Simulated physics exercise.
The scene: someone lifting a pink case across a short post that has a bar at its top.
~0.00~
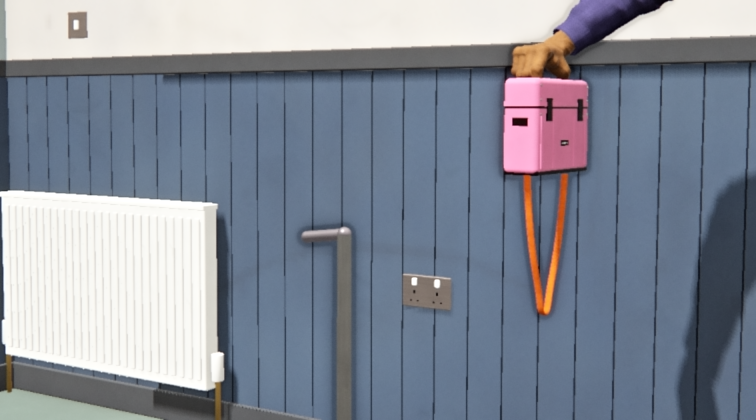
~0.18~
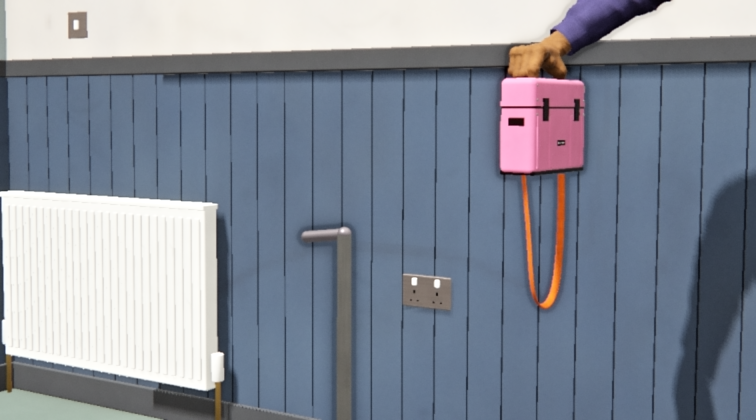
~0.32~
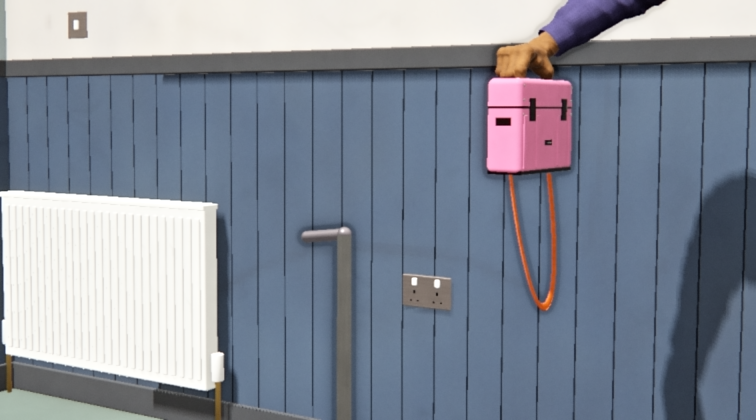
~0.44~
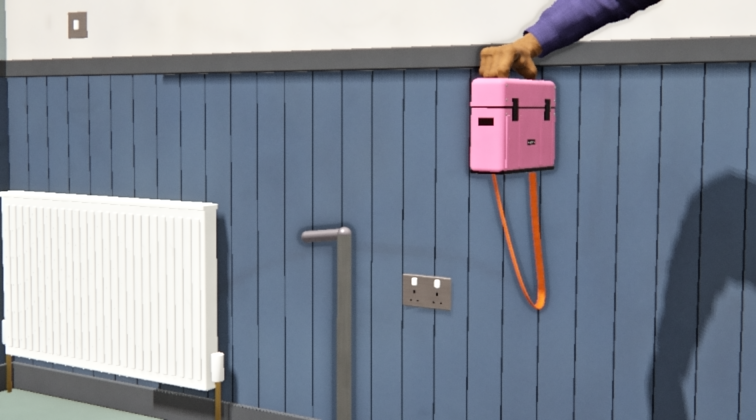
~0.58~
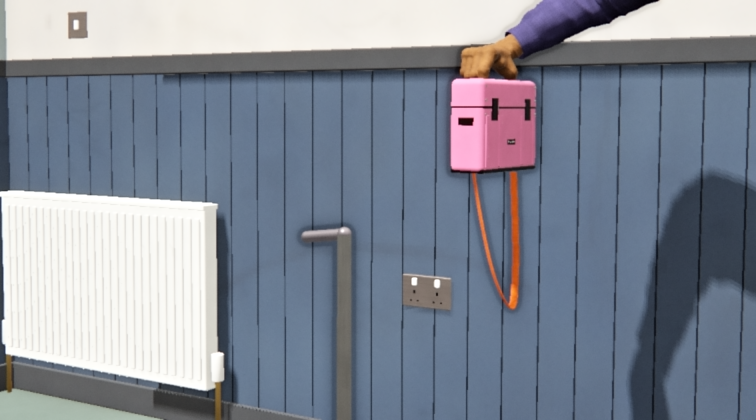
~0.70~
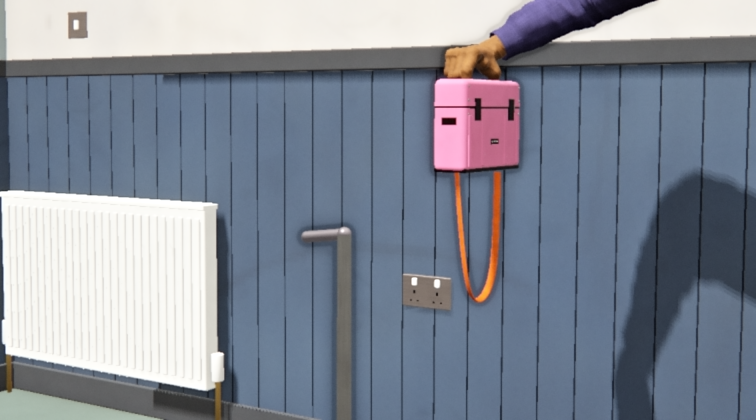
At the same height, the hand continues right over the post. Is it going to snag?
Continues on.
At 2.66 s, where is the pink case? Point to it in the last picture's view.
I'd put it at roughly (246, 123) in the last picture's pixels.
By 1.64 s, case over the post near (359, 124).
By 2.66 s, case past the post near (246, 123).
When it is over, case past the post near (225, 123). The pink case passes clear.
